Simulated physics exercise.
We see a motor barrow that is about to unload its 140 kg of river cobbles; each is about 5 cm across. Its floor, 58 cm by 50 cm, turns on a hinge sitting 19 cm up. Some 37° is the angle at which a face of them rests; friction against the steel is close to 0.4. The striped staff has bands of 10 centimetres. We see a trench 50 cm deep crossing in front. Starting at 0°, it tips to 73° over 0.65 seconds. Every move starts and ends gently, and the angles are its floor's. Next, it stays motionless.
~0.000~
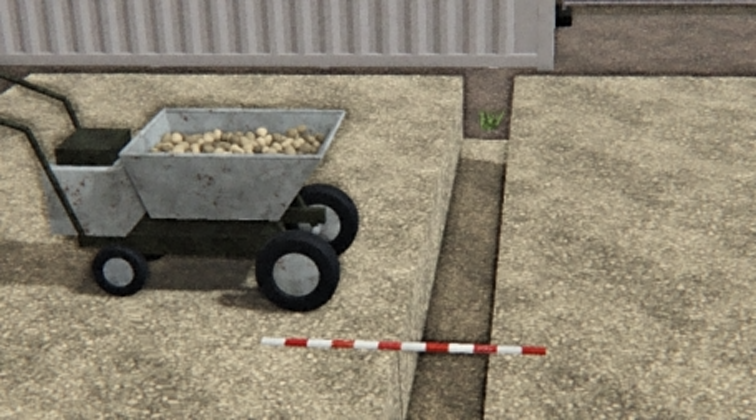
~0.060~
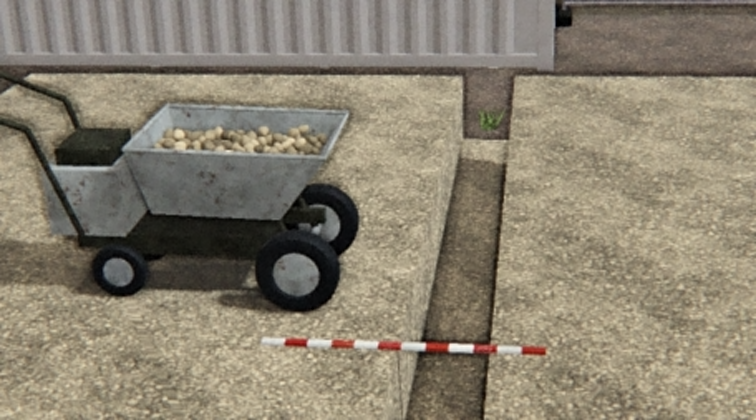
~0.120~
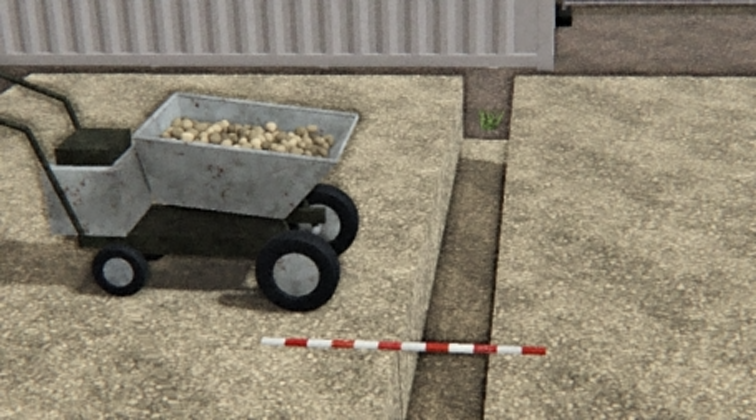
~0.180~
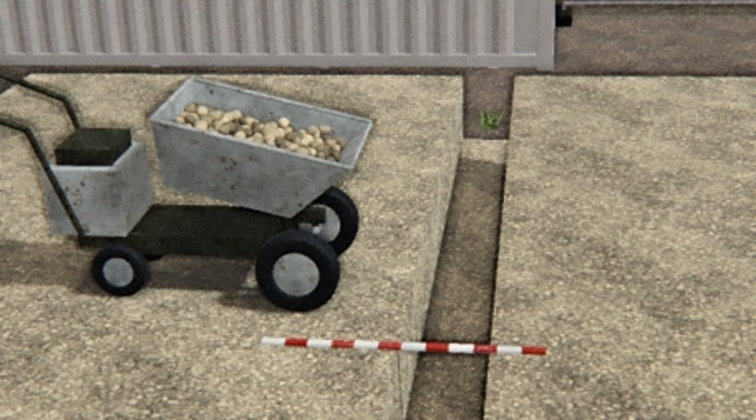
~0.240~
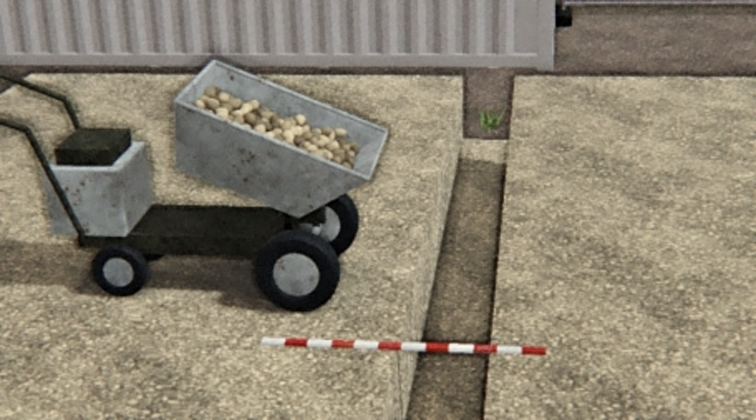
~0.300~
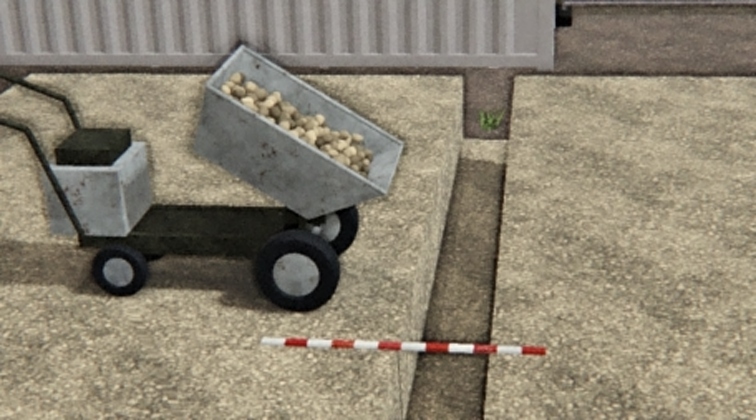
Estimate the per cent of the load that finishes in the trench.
Roughly 59 percent.
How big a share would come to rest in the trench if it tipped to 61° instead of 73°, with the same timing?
Trench share: Approx. 45%.
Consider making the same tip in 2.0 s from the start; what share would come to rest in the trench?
Expected share: Around 90%.
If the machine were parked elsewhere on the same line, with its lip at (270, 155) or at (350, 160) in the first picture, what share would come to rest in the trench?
Around 95 and then 35 percent.
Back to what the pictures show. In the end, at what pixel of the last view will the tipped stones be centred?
Roughly at pixel (488, 360).
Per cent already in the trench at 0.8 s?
By that point it's something like 25 in a hundred.
After 0.5 s the floor is at 62°; 100 % in the skip; the foremost stones are at (411, 220).
After 0.8 s the floor is at 73°; 72 % in the skip, 26 % in the trench, 2 % past the trench; the foremost stones are at (505, 269).
After 1.1 s the floor is at 73°; 16 % in the skip, 43 % in the trench, 40 % past the trench; the foremost stones are at (702, 284).
After 3.0 s the floor is at 73°; 0 % in the skip, 59 % in the trench, 41 % past the trench; the foremost stones are past the picture's edge.
